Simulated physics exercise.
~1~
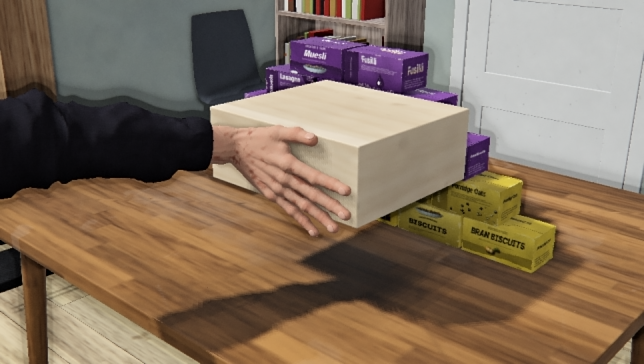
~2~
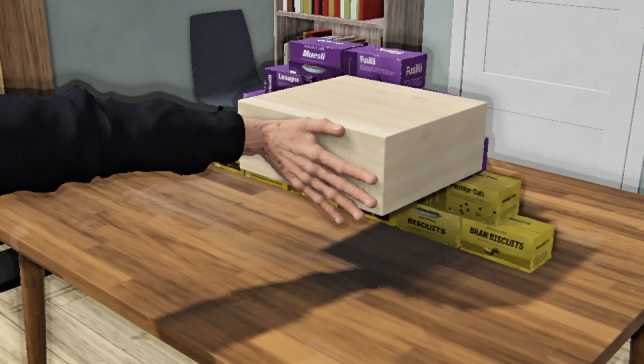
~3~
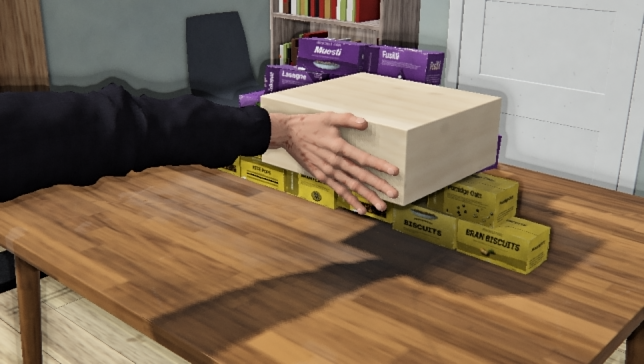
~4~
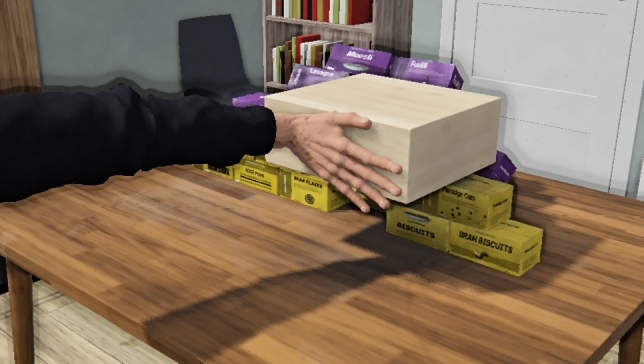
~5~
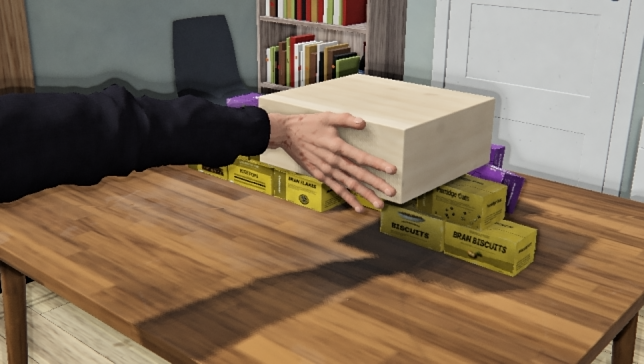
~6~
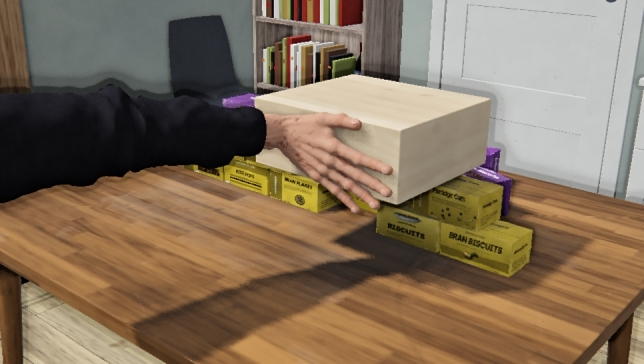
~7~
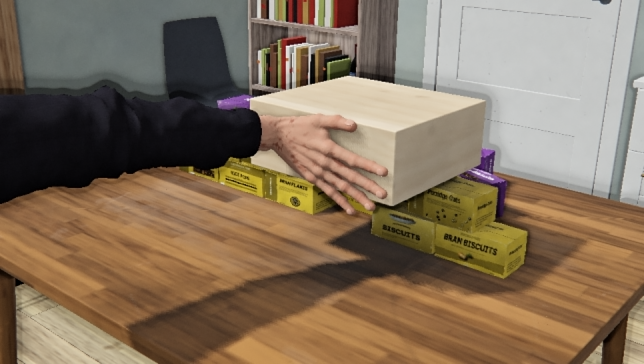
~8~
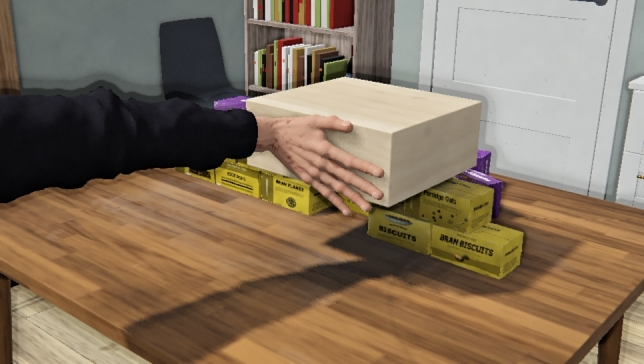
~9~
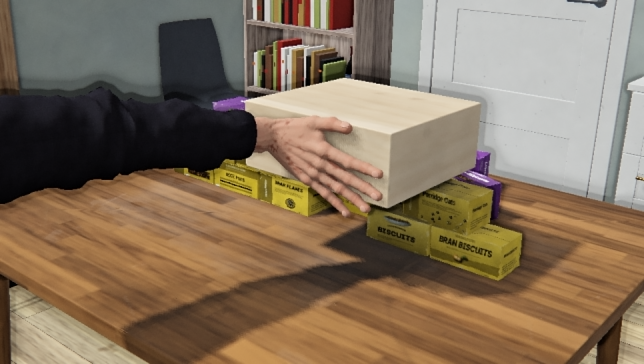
On a wooden table, a hand pushes a pale wooden block against a wall of purple and yellow packets, and the upper purple ones tip backward and drop from view behind the block, which stays against the remaining, mostly yellow, packets.
